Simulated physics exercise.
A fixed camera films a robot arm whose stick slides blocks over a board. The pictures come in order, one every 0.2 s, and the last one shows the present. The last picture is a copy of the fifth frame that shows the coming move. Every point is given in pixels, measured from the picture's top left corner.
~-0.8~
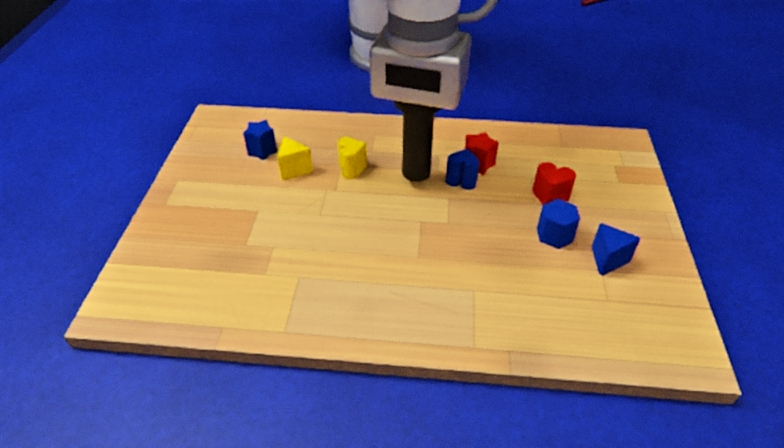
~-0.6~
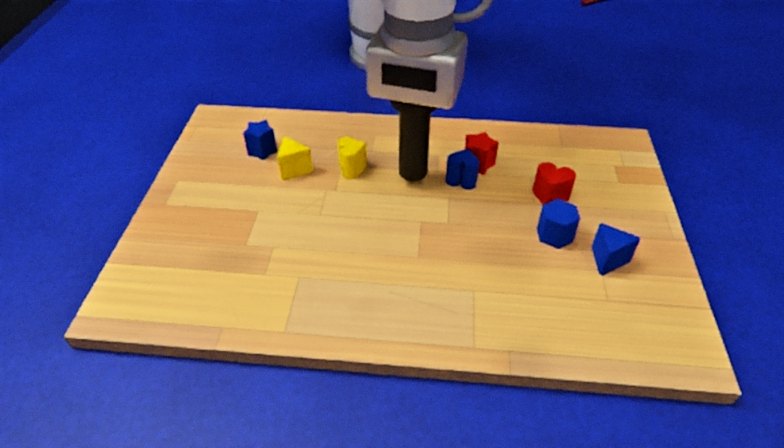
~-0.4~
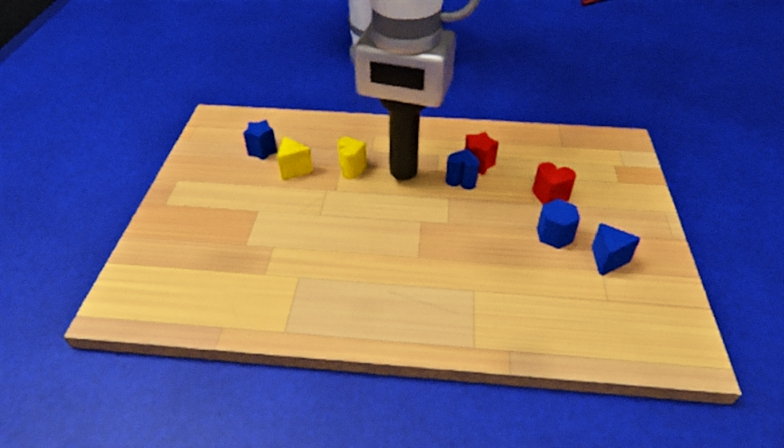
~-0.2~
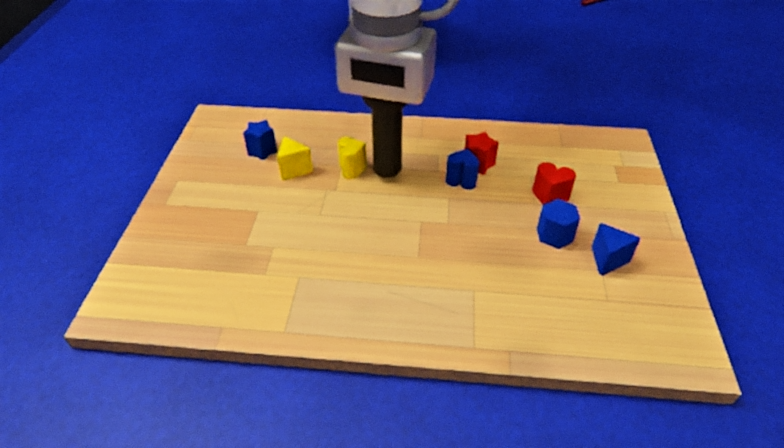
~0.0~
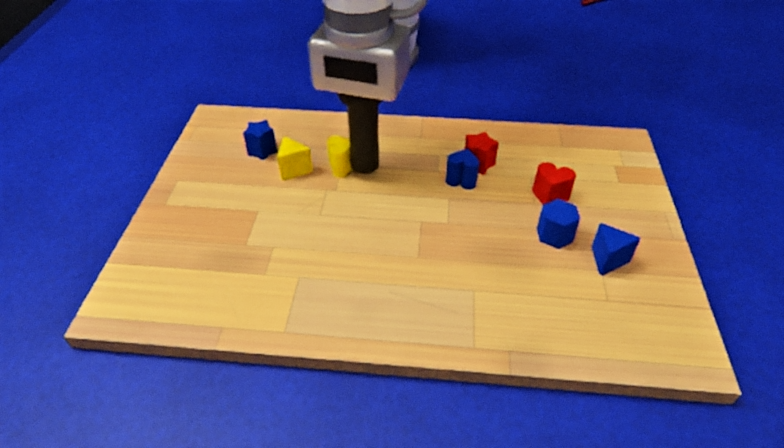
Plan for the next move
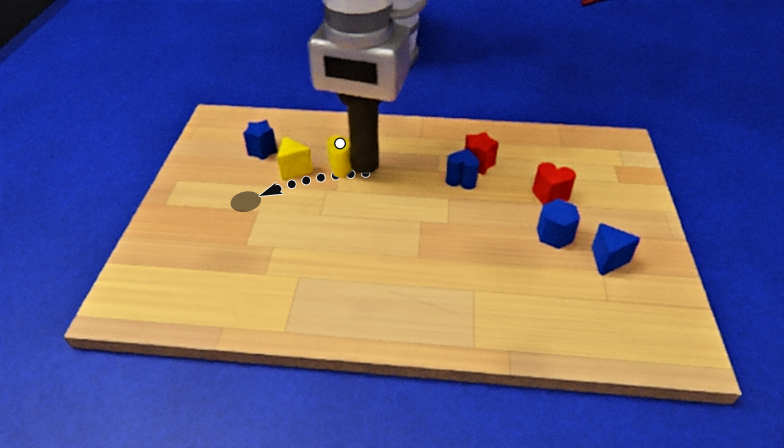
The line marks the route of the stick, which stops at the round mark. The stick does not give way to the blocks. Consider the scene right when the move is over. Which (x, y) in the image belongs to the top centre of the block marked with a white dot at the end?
Its top face will be centred at roughly (309, 138).
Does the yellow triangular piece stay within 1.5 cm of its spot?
Final answer: No.
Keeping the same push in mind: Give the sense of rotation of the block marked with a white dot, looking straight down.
Short answer: Clockwise.
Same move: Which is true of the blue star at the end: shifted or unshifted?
That block remains where it is.
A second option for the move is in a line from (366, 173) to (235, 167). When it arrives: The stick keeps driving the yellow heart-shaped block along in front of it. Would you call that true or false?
It is false.
The line goes from (366, 173) by way of (325, 177) and (285, 186) to (246, 201); the dot is on the yellow heart-shaped block.
What follows on the original path. One third of the way, stick (323, 169); yellow triangular piece (285, 147); yellow heart-shaped block (311, 139), turned 25° clockwise.
Two thirds of the way, stick (282, 179); yellow triangular piece (266, 146), turned 70° clockwise; yellow heart-shaped block (309, 138), turned 35° clockwise.
At the end, stick (244, 193); blue star unmoved; yellow triangular piece (264, 146), turned 85° clockwise; yellow heart-shaped block (309, 138), turned 35° clockwise.
